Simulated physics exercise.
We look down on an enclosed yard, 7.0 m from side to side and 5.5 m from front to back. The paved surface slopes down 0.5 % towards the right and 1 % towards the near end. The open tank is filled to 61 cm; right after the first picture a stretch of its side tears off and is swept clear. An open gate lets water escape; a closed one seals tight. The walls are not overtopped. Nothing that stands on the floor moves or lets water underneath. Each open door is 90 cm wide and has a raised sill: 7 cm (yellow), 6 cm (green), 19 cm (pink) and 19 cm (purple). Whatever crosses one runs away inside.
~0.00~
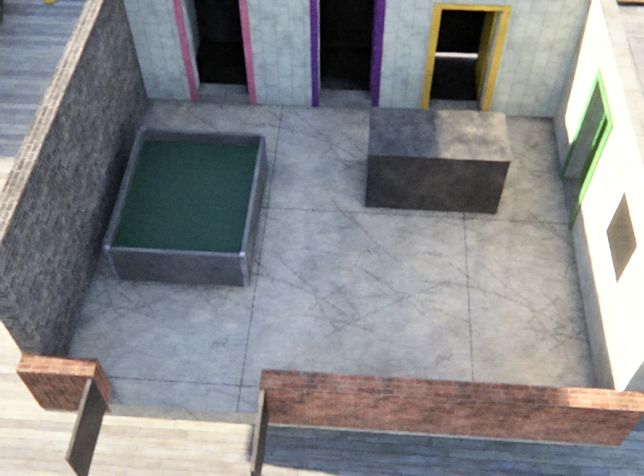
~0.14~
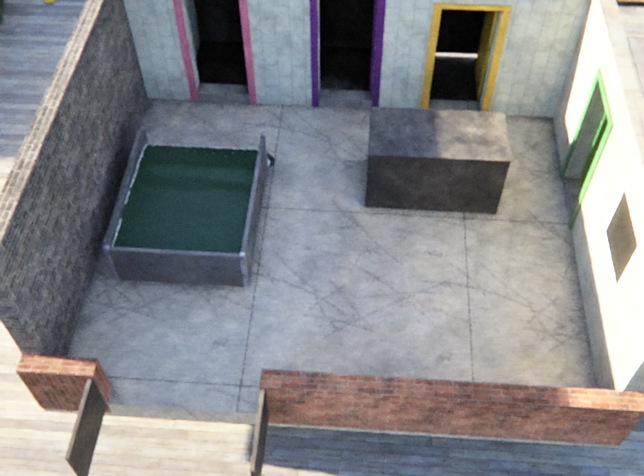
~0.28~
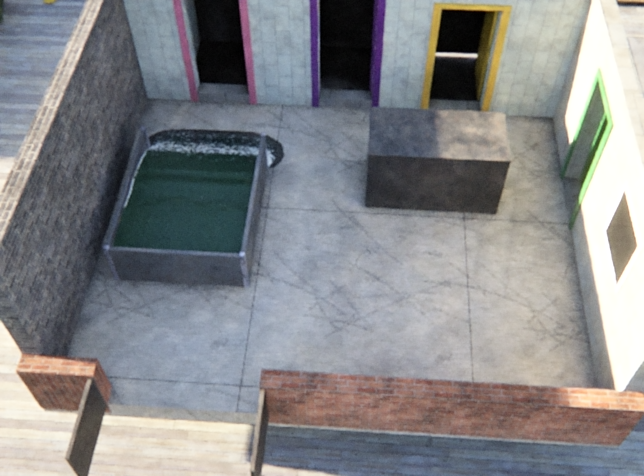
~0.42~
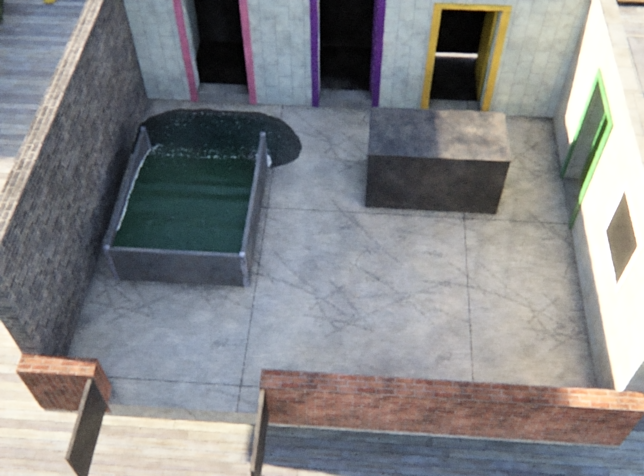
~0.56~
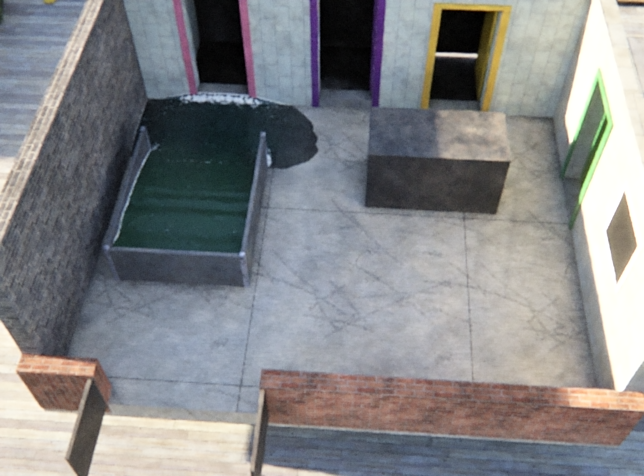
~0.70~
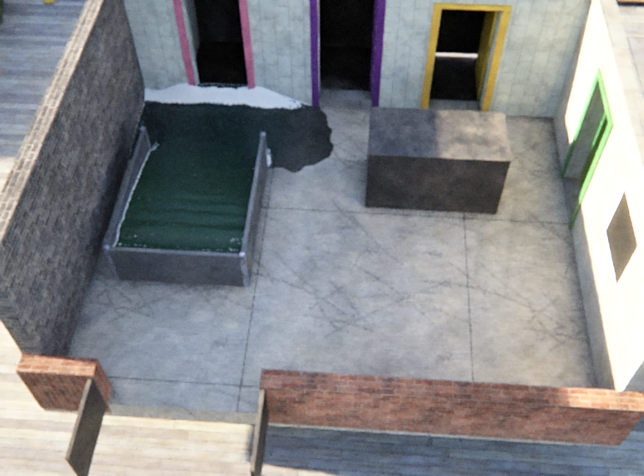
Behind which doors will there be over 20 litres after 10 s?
The water let in: At the yellow door it passes the limit; at the green door it goes over the limit; at the pink door it exceeds the limit; at the purple door it stays under the limit.
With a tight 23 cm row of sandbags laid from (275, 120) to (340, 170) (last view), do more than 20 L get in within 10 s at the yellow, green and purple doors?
Then: Yellow not over, green below, purple not over.
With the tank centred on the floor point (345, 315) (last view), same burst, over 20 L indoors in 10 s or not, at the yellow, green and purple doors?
Against that limit: Yellow under, green past it, purple above.
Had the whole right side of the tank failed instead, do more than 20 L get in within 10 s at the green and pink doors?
Then: Green past it, pink below.
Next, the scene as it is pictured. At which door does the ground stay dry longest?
Last comes the green one.
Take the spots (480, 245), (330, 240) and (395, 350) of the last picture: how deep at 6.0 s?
About 1, 3 and 1 cm.
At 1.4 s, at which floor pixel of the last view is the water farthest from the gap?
Near (398, 111).
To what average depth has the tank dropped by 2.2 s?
Roughly 23 cm on average.
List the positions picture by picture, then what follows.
In the first picture, the open tank at (190, 192) is whole and still, 61 cm deep.
In the second picture, water pours out on the open tank's far side and has run 1.0 m, to (270, 165); typically 8 cm deep outside, 61 cm at the open tank's back.
In the third picture, water pours out on the open tank's far side and has run 1.1 m, to (276, 149); typically 10 cm deep outside, 61 cm at the open tank's back.
In the fourth picture, water pours out on the open tank's far side and has run 1.4 m, to (286, 131); typically 9 cm deep outside, 61 cm at the open tank's back.
In the fifth picture, water pours out on the open tank's far side and has run 1.8 m, to (286, 106); typically 9 cm deep outside, 60 cm at the open tank's back.
In the sixth picture, water pours out on the open tank's far side and has run 2.2 m, to (314, 107); typically 10 cm deep outside, 56 cm at the open tank's back.
After 1.4 s water covers 15 % of the floor and is deepest (42 cm) near (188, 109); yellow door not reached, green door not reached, pink door 40 cm at the sill, 72 L in, purple door 12 cm at the sill, 0 L in.
After 2.2 s water covers 25 % of the floor and is deepest (38 cm) near (241, 104); yellow door 5 cm at the sill, 0 L in, green door not reached, pink door 38 cm at the sill, 176 L in, purple door 15 cm at the sill, 0 L in.
After 3.5 s water covers 40 % of the floor and is deepest (28 cm) near (552, 149); yellow door 5 cm at the sill, 0 L in, green door 8 cm at the sill, 1 L in, pink door 21 cm at the sill, 247 L in, purple door 11 cm at the sill, 0 L in.
After 6.0 s water covers 80 % of the floor and is deepest (18 cm) near (487, 162); yellow door 12 cm at the sill, 14 L in, green door 11 cm at the sill, 27 L in, pink door 8 cm at the sill, 251 L in, purple door 6 cm at the sill, 0 L in.
After 10.0 s water covers 90 % of the floor and is deepest (11 cm) near (375, 156); yellow door 8 cm at the sill, 41 L in, green door 7 cm at the sill, 61 L in, pink door 8 cm at the sill, 251 L in, purple door 6 cm at the sill, 0 L in.
